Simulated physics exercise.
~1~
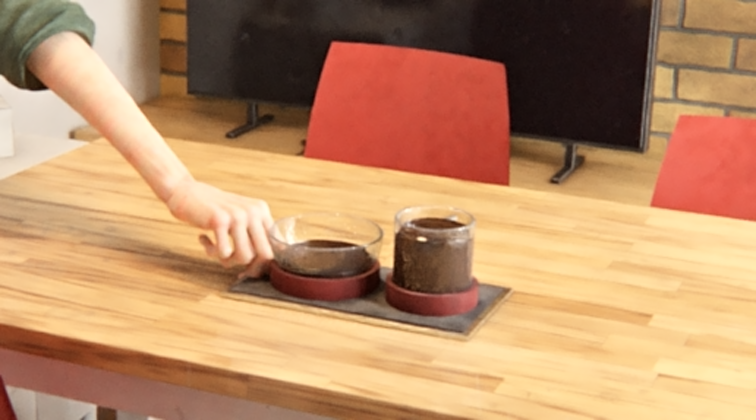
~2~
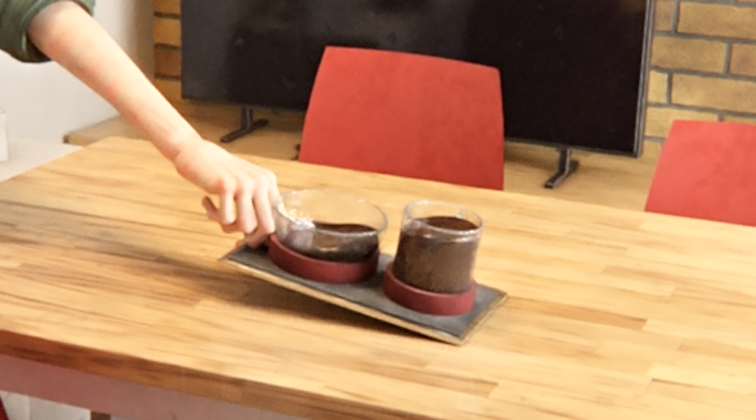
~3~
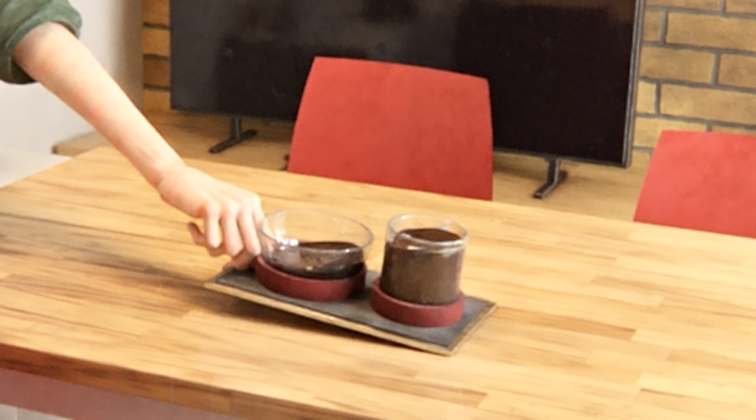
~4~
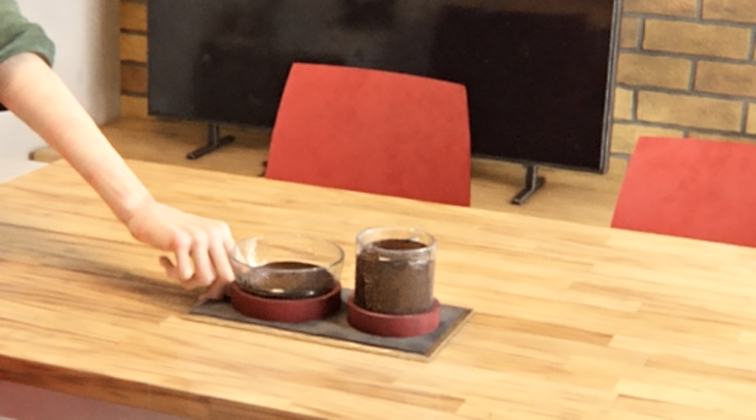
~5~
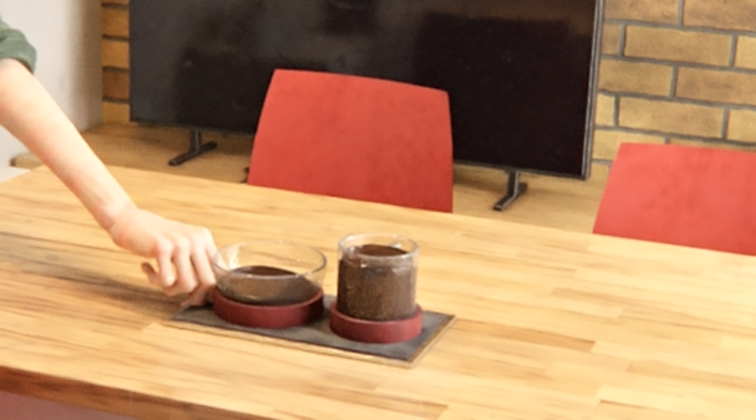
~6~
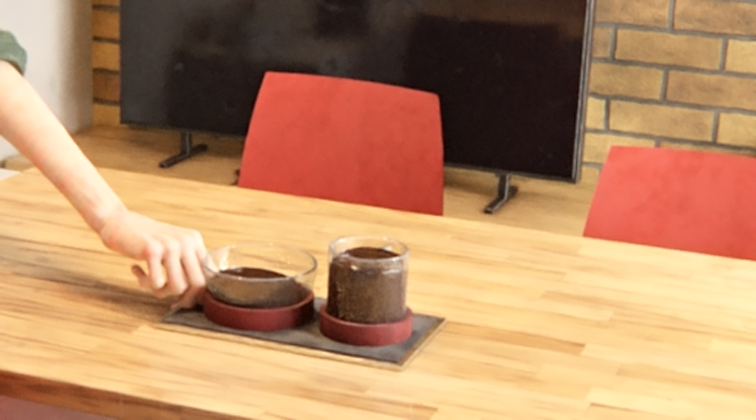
A hand tipped up the left end of a dark tray holding a glass bowl and a glass mug of dark coffee on a wooden table, then lowered it flat again, and the bowl kept its coffee with both still in place.
